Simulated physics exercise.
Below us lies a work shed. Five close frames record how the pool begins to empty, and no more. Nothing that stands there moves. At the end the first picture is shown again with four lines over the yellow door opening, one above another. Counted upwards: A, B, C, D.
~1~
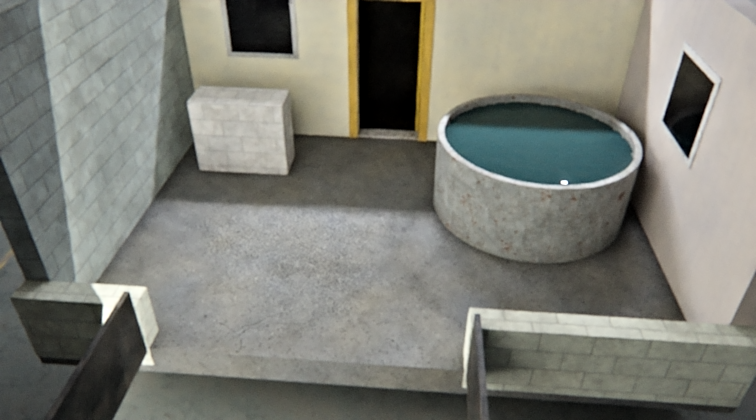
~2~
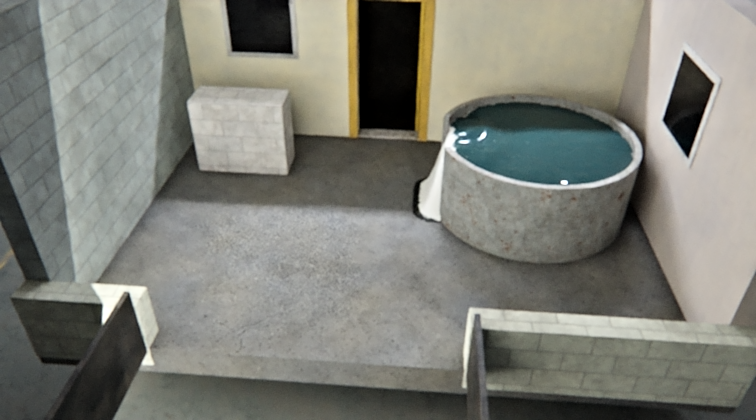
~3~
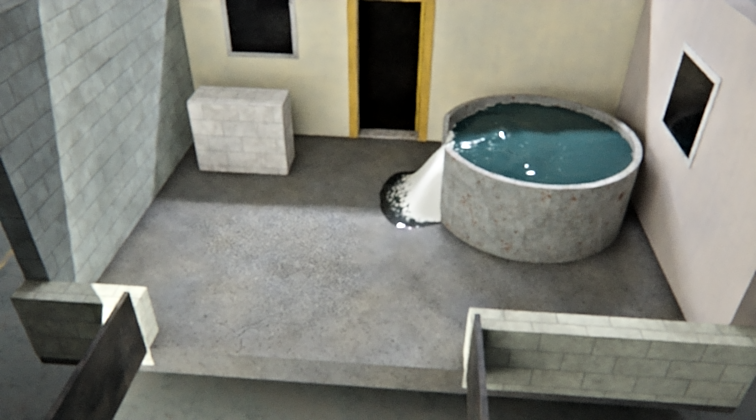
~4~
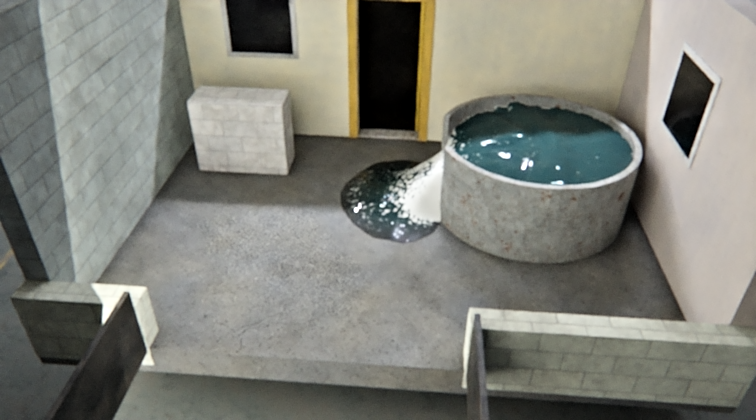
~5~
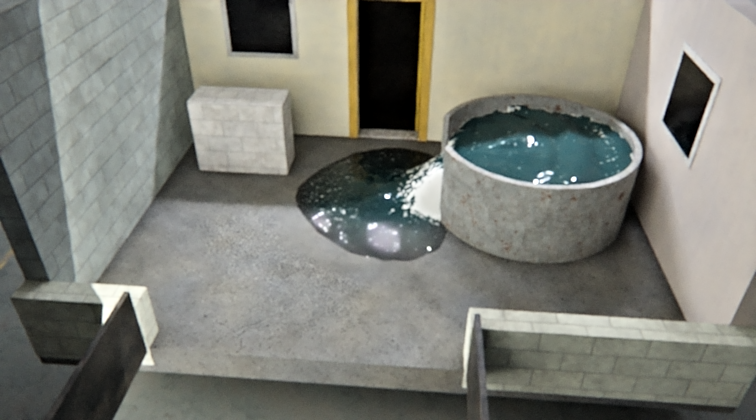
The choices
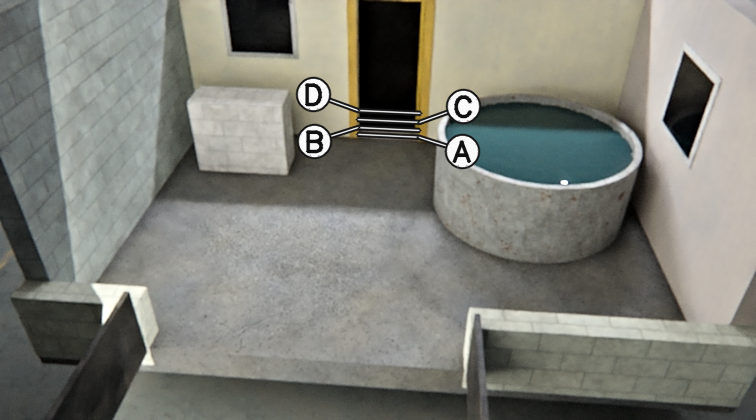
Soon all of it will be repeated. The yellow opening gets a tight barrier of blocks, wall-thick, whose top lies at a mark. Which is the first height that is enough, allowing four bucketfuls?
B is the one.
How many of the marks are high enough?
Three.
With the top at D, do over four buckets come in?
No.
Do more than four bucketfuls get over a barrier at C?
No, that is safe.
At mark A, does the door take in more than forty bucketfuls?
No, it does not.
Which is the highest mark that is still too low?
A it is.
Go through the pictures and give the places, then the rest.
Water in the pool at rest, its middle at (536, 141); foot of the yellow doorway at (388, 138); open gate at (305, 293), in the first picture.
Front seen at (438, 209), 1 % of the ground wet, in the second picture.
Front seen at (397, 177), 4 % of the ground wet, in the third picture.
Front seen at (349, 190), 8 % of the ground wet, in the fourth picture.
Front seen at (309, 182), 16 % of the ground wet, in the fifth picture.
On the marked copy, A at (388, 135); B at (388, 129); C at (388, 120); D at (388, 111); from the bottom up A, B, C, D.
With A, about 14 bucketfuls get in.
With B, a splash gets over, under a bucket.
With C, nothing gets over.
With D, nothing gets over.
